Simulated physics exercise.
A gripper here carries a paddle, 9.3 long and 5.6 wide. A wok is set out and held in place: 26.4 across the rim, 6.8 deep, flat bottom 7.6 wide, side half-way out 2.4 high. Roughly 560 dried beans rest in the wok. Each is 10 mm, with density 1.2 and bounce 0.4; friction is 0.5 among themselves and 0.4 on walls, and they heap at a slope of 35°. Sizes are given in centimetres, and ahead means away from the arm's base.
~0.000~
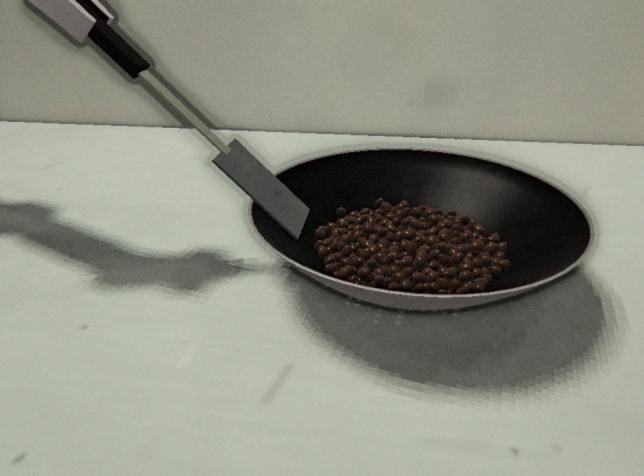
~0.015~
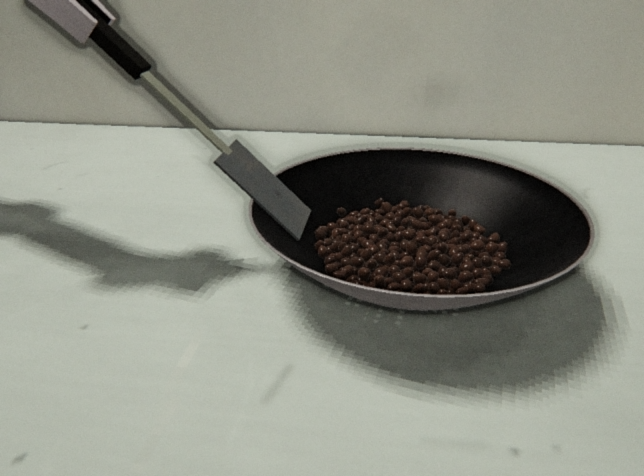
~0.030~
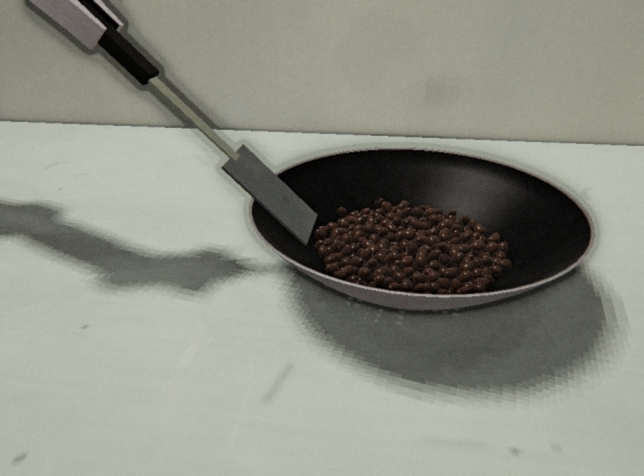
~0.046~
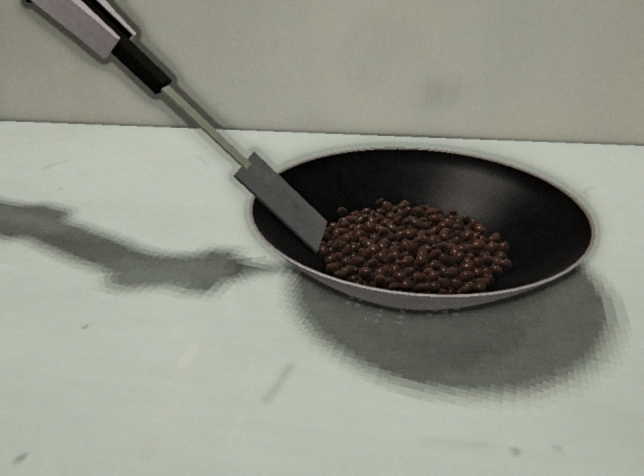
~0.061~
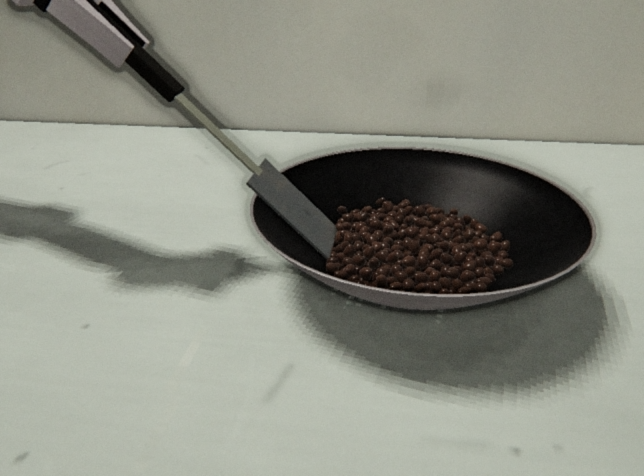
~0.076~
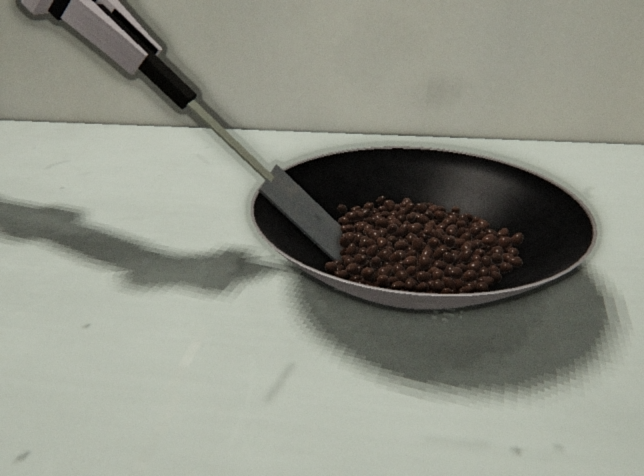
In a black wok, a gripper's paddle slides right and nudges the brown beans slightly.
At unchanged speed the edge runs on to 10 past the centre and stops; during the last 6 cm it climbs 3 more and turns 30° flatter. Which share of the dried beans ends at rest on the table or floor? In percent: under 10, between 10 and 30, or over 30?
Between 10 and 30 percent.
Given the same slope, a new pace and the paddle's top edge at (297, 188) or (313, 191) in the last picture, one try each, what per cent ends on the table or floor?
35 % and 40 %.
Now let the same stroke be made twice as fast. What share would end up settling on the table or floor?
Estimated share: Some 40 %.
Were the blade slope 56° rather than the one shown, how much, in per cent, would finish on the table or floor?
Roughly 25 per cent.
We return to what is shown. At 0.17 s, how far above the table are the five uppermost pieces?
I'd put them at about 6 centimetres above the table.
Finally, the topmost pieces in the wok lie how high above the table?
Height at rest: Roughly 6.5 cm.
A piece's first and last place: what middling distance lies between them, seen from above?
The answer is about 5 cm.
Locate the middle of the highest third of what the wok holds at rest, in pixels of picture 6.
It is centred around (503, 235).
By 0.17 s, sloping 45°, highest piece 7 above the table; 559 in the wok.
By 0.27 s, sloping 36°, highest piece 8 above the table; 558 in the wok, 1 on the blade or in flight.
By 0.51 s, sloping 15°, highest piece 9 above the table; 433 in the wok, 101 on the table or floor, 25 on the blade or in flight.
By 1.56 s, sloping 15°, highest piece 6 above the table; 432 in the wok, 127 on the table or floor.
Final count, 432 in the wok, 127 on the table or floor. That is 23 % on the table or floor.
